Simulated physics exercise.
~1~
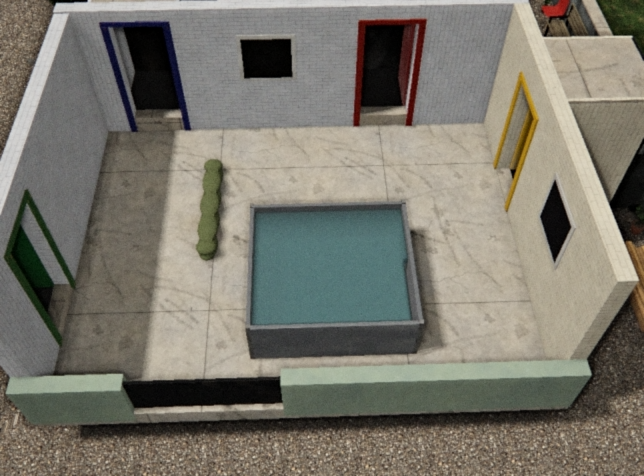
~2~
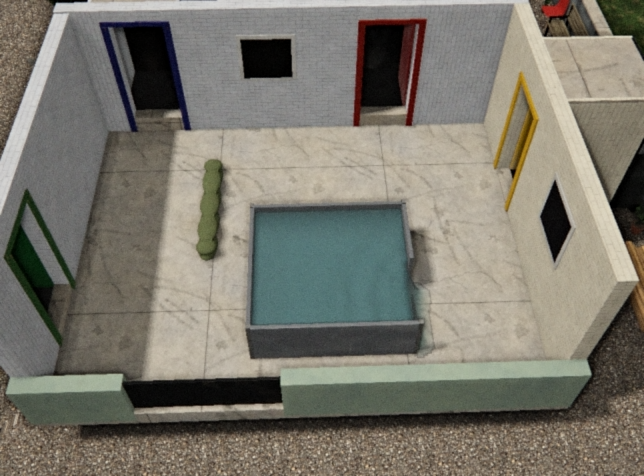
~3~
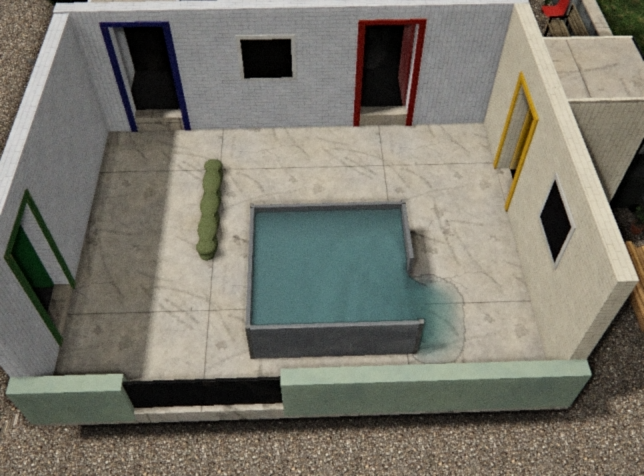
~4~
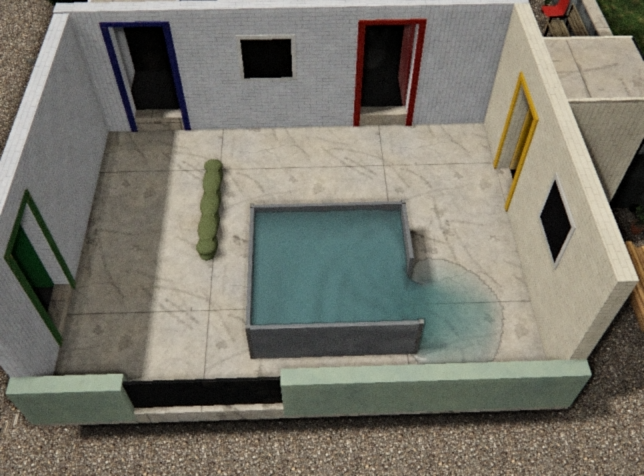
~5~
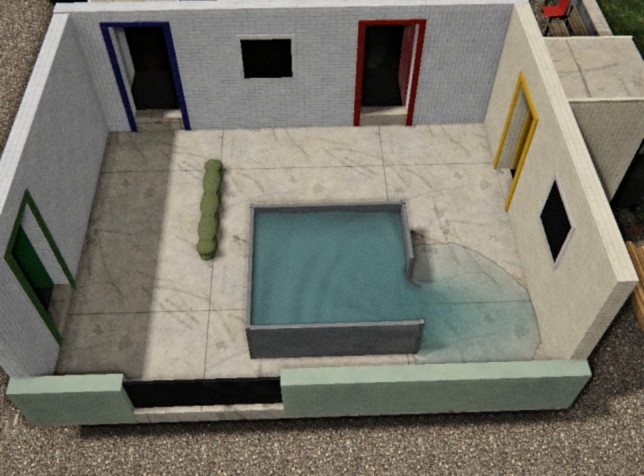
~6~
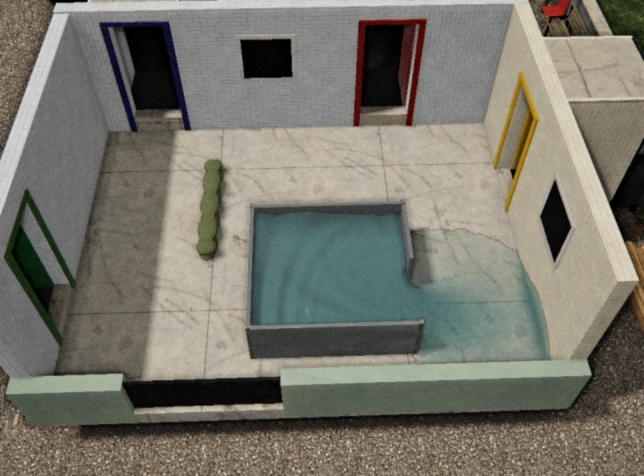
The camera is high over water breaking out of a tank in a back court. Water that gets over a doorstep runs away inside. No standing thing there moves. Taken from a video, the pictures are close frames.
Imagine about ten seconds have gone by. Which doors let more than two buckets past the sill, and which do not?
As I see it, the blue door never tops two buckets. The green door never tops two buckets. The yellow door tops two buckets. The red door never tops two buckets.
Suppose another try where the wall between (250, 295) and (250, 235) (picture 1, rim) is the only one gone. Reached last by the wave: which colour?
I'd name the yellow one.
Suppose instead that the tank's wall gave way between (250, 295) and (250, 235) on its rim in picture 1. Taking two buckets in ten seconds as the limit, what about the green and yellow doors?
In that setup the green door runs over the limit, but the yellow door runs over the limit.
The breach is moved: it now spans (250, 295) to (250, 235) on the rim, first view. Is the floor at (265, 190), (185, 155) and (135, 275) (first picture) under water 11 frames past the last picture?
Following the listed order, the three come out reached by the spill, not reached and reached by the spill.
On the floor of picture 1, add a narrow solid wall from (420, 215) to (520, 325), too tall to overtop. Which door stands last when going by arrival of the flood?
That'd be the blue one.
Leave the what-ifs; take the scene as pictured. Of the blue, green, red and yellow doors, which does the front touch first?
My pick for first is the yellow-painted one.
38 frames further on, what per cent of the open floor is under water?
It comes out near 85 percent.
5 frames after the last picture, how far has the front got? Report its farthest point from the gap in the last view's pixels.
Farthest reach: About (497, 181).
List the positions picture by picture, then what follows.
The first picture shows the water tank at (331, 263) is whole and still.
In the second picture, the front is at a hidden place, out from the gap at (410, 311).
In the third picture, water pours out at (410, 311) and has run to (451, 289).
In the fourth picture, the front is at (495, 304), out from the gap at (410, 312).
In the fifth picture, the front is at (528, 296), out from the gap at (410, 312).
In the sixth picture, the front is at a hidden place, out from the gap at (410, 311).
A moment on, water covers 15 % of the floor; the blue door not reached, the green door not reached, the yellow door wet at the sill, nothing in, the red door not reached.
Next, water covers 25 % of the floor; the blue door not reached, the green door not reached, the yellow door under two buckets in, the red door not reached.
Then, water covers 45 % of the floor; the blue door not reached, the green door not reached, the yellow door under two buckets in, the red door wet at the sill, nothing in.
Later, water covers 85 % of the floor; the blue door wet at the sill, nothing in, the green door wet at the sill, nothing in, the yellow door over two buckets in, the red door wet at the sill, nothing in.
In the end, water covers 95 % of the floor; the blue door wet at the sill, nothing in, the green door wet at the sill, nothing in, the yellow door far over two buckets in, the red door wet at the sill, nothing in.
